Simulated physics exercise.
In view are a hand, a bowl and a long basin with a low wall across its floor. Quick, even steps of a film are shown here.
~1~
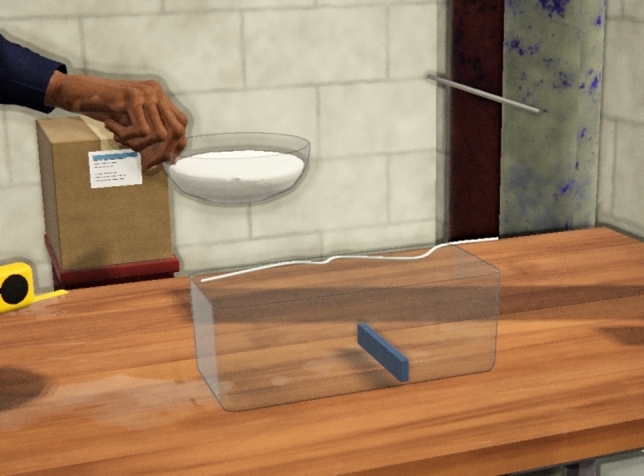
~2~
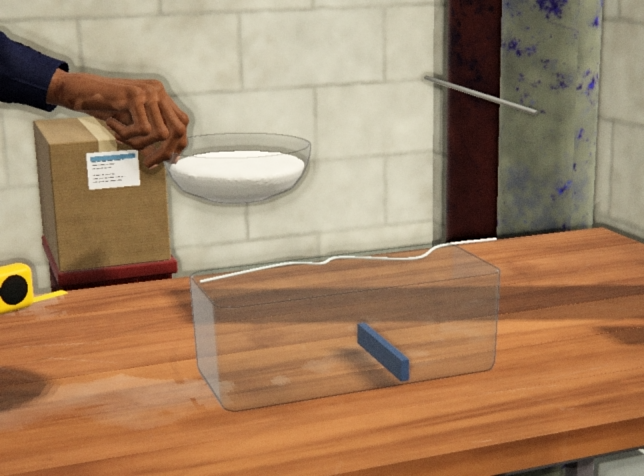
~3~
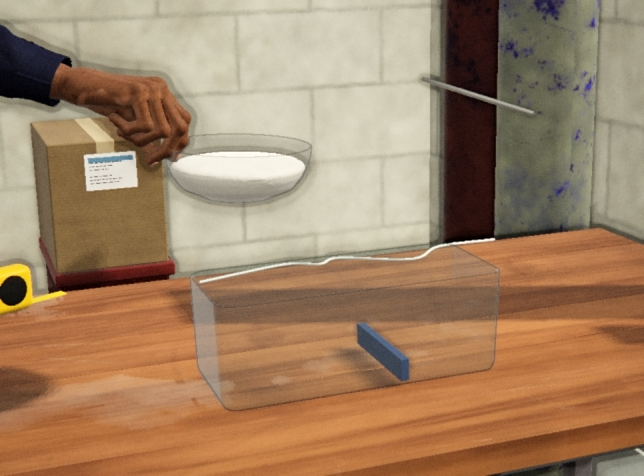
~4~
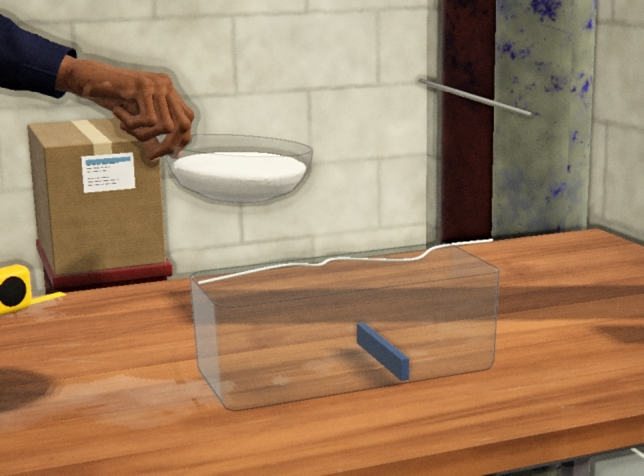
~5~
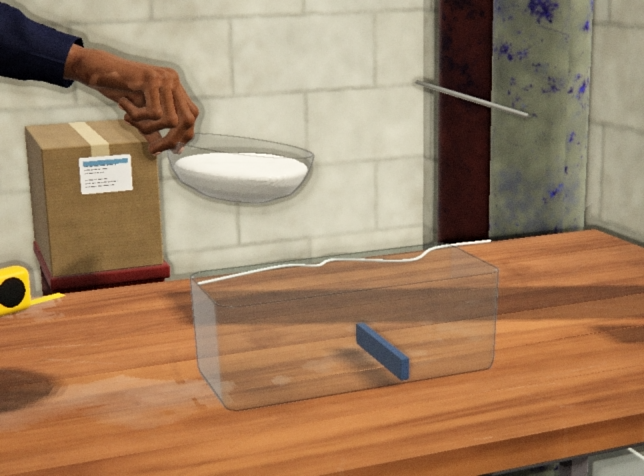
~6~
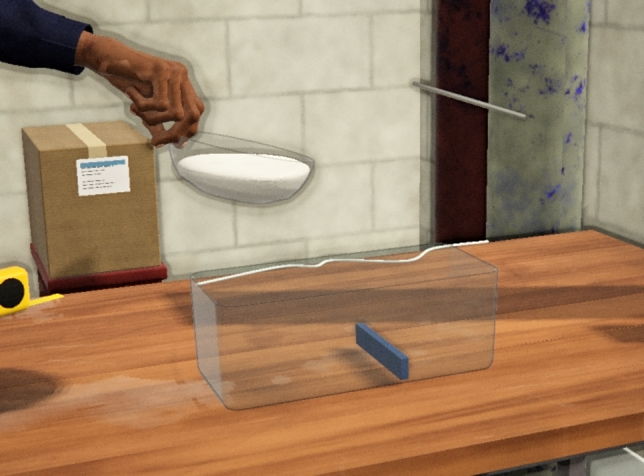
At the start, a hand at the left holds a clear bowl of white milk level above a long transparent basin with a low blue wall across its floor. The hand then rises slightly and the bowl gradually tilts down to the right, while the basin stays still on the wooden table.
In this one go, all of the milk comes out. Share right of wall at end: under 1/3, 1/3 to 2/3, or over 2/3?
Under 1/3.
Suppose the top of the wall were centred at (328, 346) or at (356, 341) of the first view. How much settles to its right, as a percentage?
Estimated: 75 % first, 45 % second.
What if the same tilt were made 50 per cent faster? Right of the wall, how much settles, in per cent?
Around 15 percent ends up there.
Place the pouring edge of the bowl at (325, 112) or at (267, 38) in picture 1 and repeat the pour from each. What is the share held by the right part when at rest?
In order: Close to 40 and 15 percent.
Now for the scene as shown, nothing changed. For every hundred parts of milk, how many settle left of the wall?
Some 90 parts in a hundred.
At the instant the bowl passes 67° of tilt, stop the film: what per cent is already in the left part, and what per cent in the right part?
The left part holds 25 percent and the right part 0 percent.
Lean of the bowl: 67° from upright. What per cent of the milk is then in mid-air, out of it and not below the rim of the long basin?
Close to 40 in a hundred.
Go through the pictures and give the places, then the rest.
It leans 0°; its right rim is at (305, 141); the milk meets the walls at (168, 169) and (298, 158); the long basin's rim runs from (201, 292) to (476, 258); the wall's top is at (382, 342), in the first frame.
It leans 1°; its right rim is at (306, 142); the milk meets the walls at (169, 168) and (299, 157), in the second frame.
It leans 2°; its right rim is at (307, 144); the milk meets the walls at (170, 167) and (299, 159), in the third frame.
It leans 5°; its right rim is at (308, 148); the milk meets the walls at (171, 166) and (301, 160), in the fourth frame.
It leans 9°; its right rim is at (309, 153); the milk meets the walls at (174, 165) and (301, 161), in the fifth frame.
It leans 14°; its right rim is at (309, 159); the milk meets the walls at (177, 165) and (304, 162), in the sixth frame.
A moment on, the bowl is tipped part way and 33 per cent is still to pour, 26 is left of the wall and 0 right of it.
Next, the bowl is tipped on its side and 2 per cent is still to pour, 87 is left of the wall and 5 right of it.
Then the bowl is tipped on its side and 0 per cent is still to pour, 90 is left of the wall and 9 right of it.
Later the bowl is tipped on its side and 0 per cent is still to pour, 90 is left of the wall and 9 right of it.
Finally, 90 per cent lies left of the wall, 9 right of it and 1 outside.
